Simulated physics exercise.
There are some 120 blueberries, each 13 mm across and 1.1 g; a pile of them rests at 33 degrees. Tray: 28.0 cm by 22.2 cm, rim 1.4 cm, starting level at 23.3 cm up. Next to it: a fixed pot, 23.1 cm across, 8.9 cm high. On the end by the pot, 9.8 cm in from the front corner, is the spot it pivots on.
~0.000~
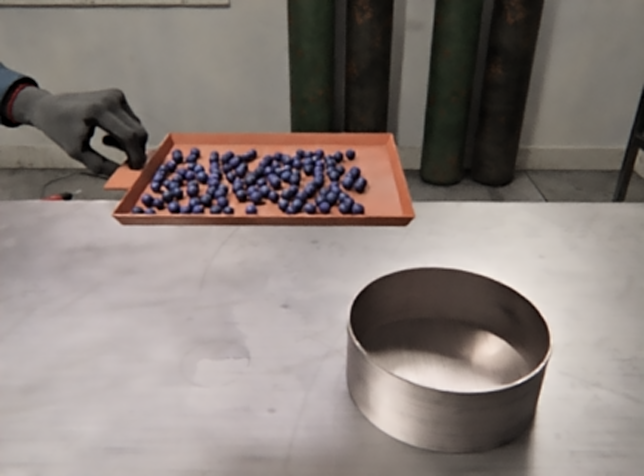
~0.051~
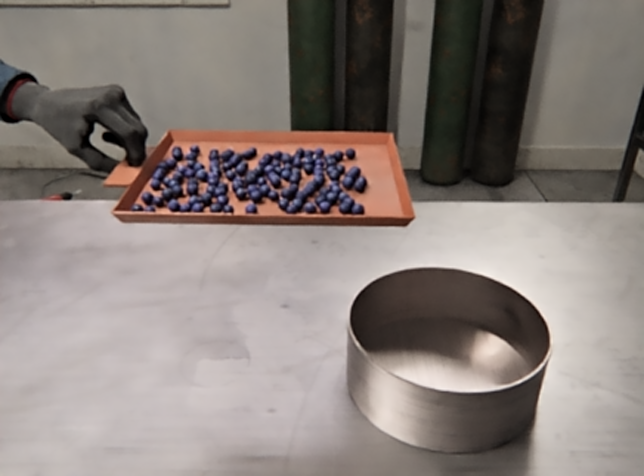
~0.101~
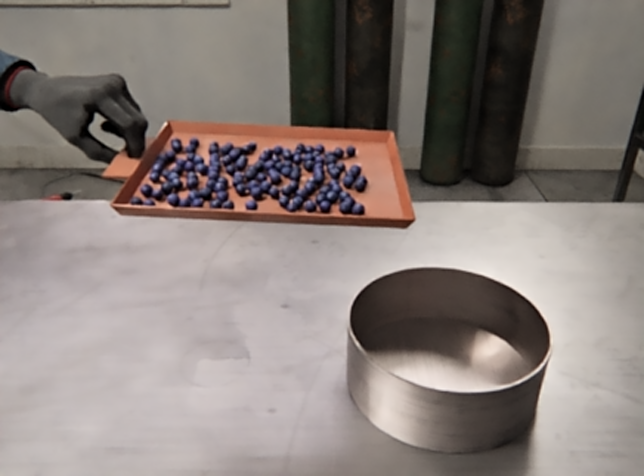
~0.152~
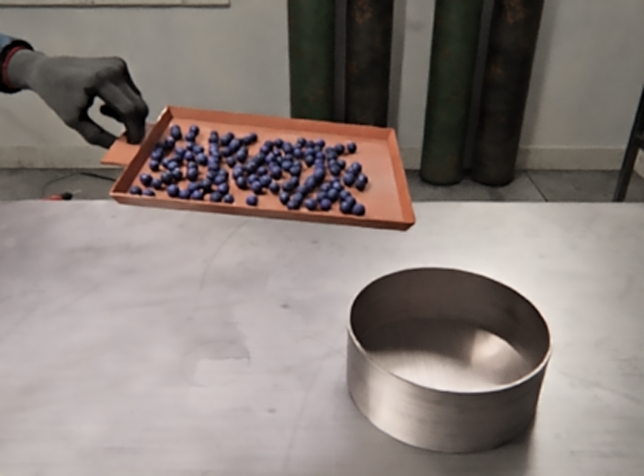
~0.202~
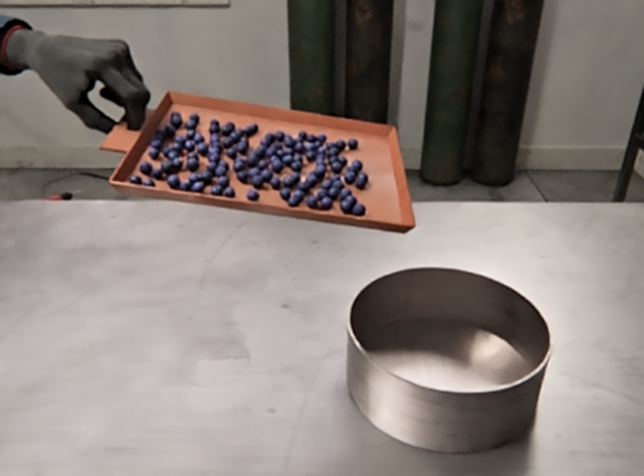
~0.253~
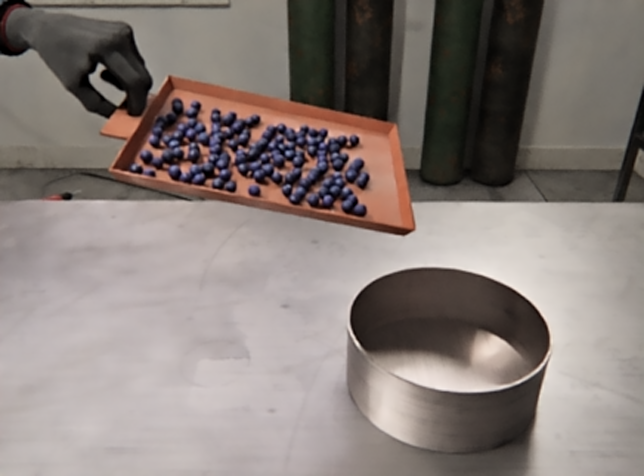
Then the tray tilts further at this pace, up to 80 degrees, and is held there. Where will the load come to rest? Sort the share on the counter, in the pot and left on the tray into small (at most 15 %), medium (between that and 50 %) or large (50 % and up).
Counter - small, pot - large, left on the tray - small.
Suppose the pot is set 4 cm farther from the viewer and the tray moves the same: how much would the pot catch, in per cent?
Near 75 per cent in that case.
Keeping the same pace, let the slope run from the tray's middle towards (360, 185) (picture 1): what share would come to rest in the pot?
My best guess is some 85 per cent.
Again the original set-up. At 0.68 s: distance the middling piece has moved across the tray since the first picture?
About 10 cm.
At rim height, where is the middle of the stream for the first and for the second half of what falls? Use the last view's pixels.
Around (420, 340), then around (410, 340).
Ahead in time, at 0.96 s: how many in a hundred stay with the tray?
I'd say close to 75 per cent.
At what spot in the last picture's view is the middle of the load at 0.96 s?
At that moment the load's centre is around (387, 209).
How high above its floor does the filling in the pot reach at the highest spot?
Height: Approx. 2.5 cm.
After 0.68 s, tilt 46 degrees; the tray holds 100 %, the pot 0 %.
After 0.96 s, tilt 67 degrees; the tray holds 75 %, the pot 10 %.
Then, at 1.35 s, tilt 80 degrees; the tray holds 5 %, the pot 80 %.
At rest (2.1 s), counter 5 %, pot 95 %, tray 0 %.
